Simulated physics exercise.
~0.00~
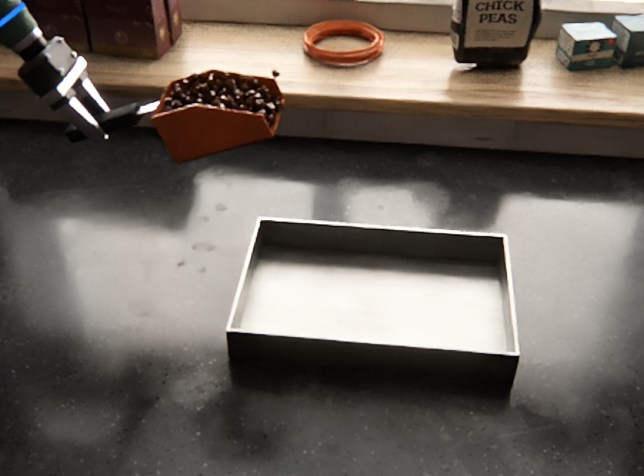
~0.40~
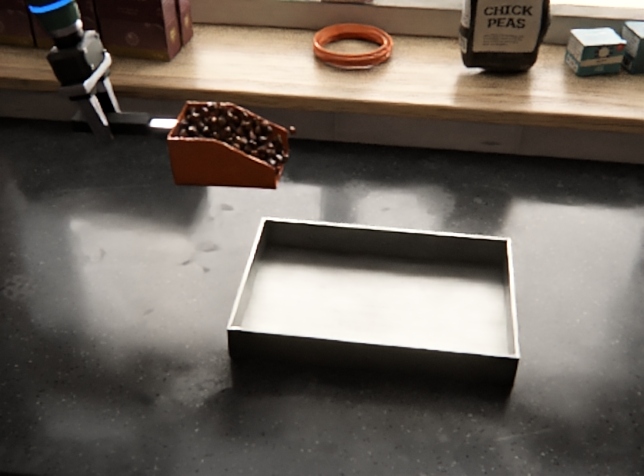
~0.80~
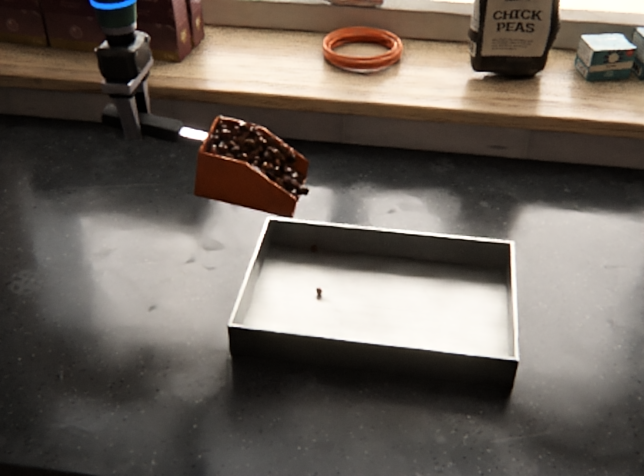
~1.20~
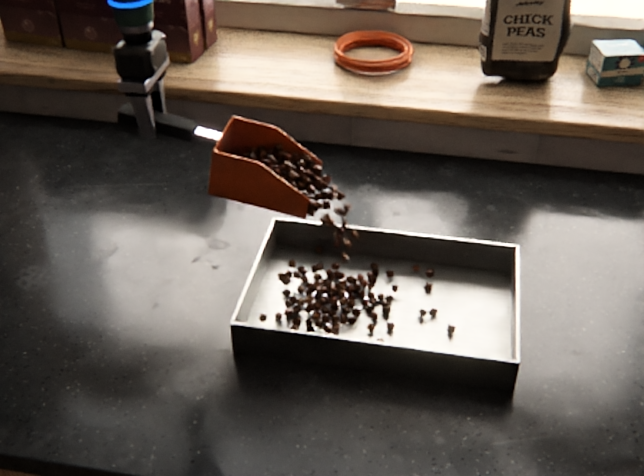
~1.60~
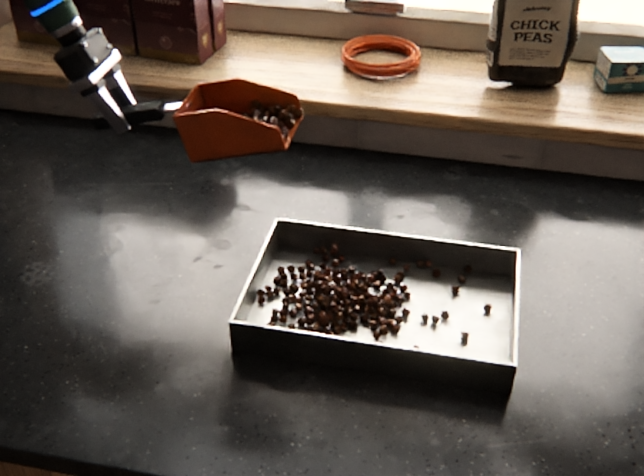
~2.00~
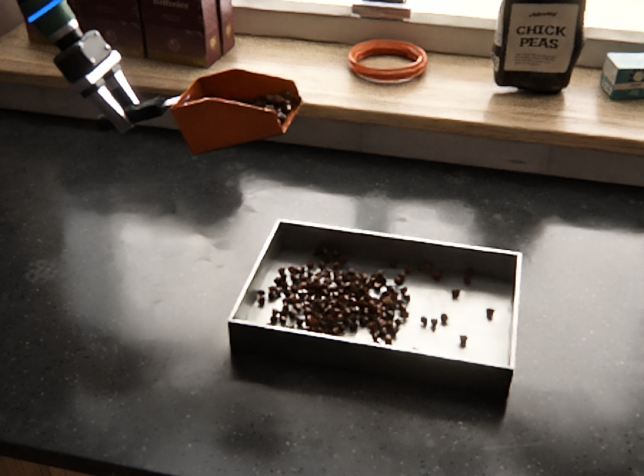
Robot arm tipping an orange scoop of brown pellets into a shallow tray, then lifting it back with some still inside.
